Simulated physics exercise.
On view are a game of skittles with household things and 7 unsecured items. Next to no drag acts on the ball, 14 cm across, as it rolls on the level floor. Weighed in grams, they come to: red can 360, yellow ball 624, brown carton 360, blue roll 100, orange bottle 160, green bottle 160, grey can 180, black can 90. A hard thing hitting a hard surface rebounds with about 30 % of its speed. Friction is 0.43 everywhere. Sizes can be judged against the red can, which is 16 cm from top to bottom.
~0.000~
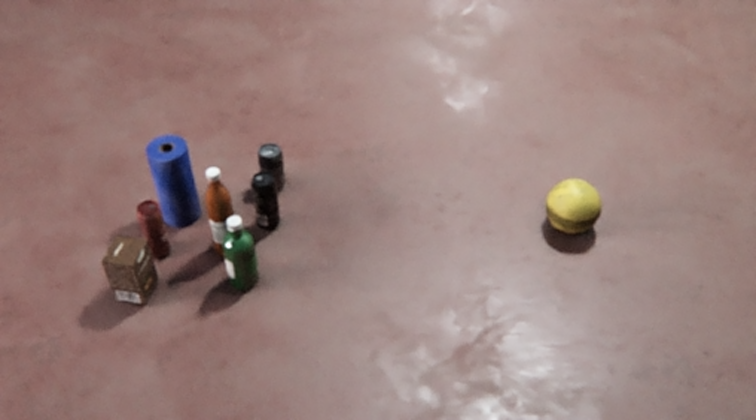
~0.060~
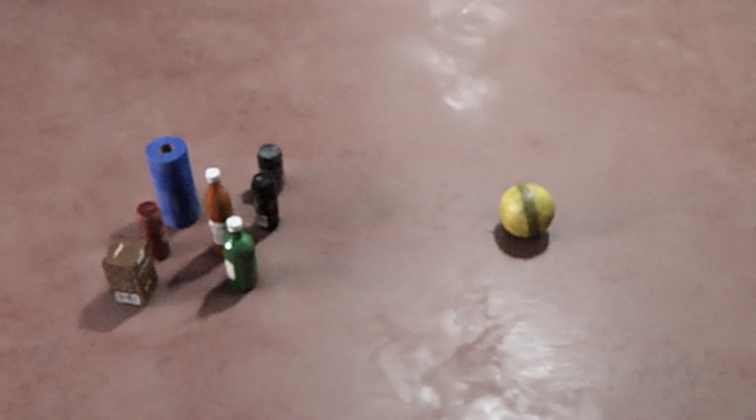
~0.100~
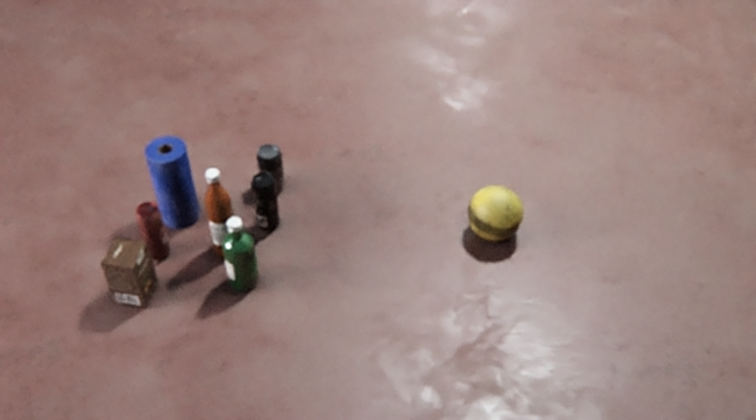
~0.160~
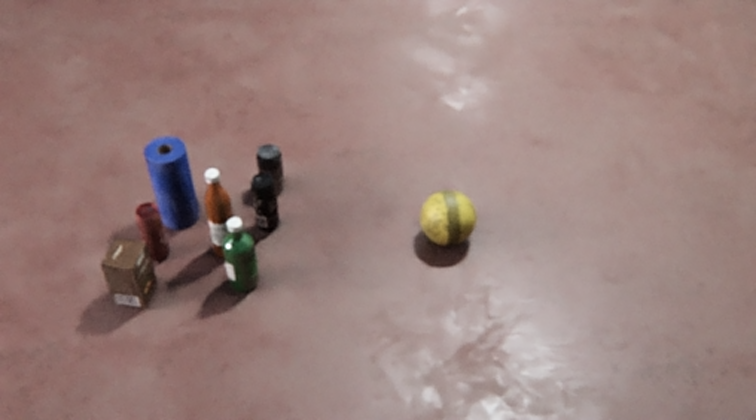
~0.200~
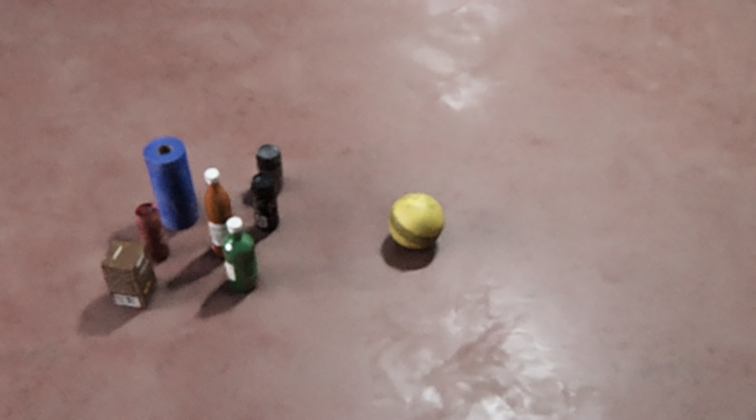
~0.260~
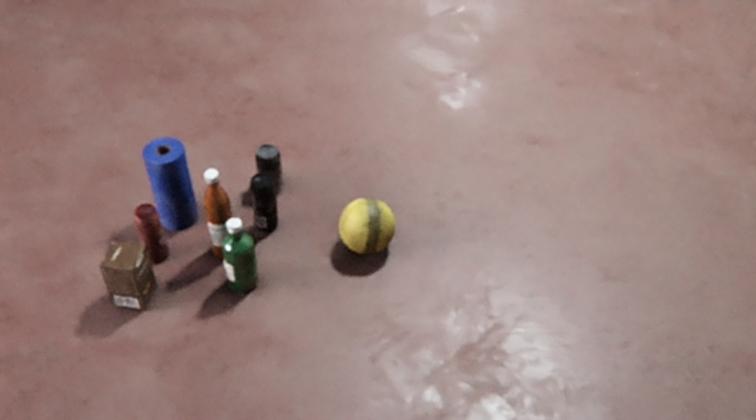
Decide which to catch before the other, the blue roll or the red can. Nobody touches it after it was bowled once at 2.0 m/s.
I would say the latter of the pair.
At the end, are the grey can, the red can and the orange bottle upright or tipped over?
Final state - grey can: Remains on its base; red can: Goes over; orange bottle: Goes over.
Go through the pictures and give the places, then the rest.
In the first picture, ball 0 cm along; yellow ball (573, 206); blue roll (175, 182); red can (154, 230).
In the second picture, ball 12 cm along; yellow ball (527, 211); green bottle (240, 252).
In the third picture, ball 20 cm along; yellow ball (496, 214); black can (266, 203).
In the fourth picture, ball 32 cm along; yellow ball (448, 218); orange bottle (220, 213).
In the fifth picture, ball 40 cm along; yellow ball (416, 221); grey can (270, 170).
In the sixth picture, ball 52 cm along; yellow ball (367, 226); blue roll (172, 185); red can (151, 234).
After 0.46 s, ball 86 cm along; yellow ball near (228, 238); orange bottle 16° off upright; green bottle 5° off upright.
After 0.56 s, ball 97 cm along; yellow ball near (182, 238); red can 7° off upright near (140, 236); blue roll moved 2 cm near (172, 180); green bottle 54° off upright.
After 0.76 s, ball 106 cm along; yellow ball near (141, 240); red can 25° off upright near (93, 233); blue roll moved 3 cm near (171, 178); orange bottle on its side.
After 1.06 s, ball 109 cm along; yellow ball near (132, 240); red can on its side near (62, 244); blue roll moved 2 cm near (172, 179); orange bottle on its side.
In the end (4.0 s), toppled on the floor, red can, orange bottle and green bottle; the other 4 under 8 cm from the start. At the end, from the last picture's camera, blue roll near (172, 179), red can near (65, 234). Blue roll was never lost; red can went at 0.80 s.
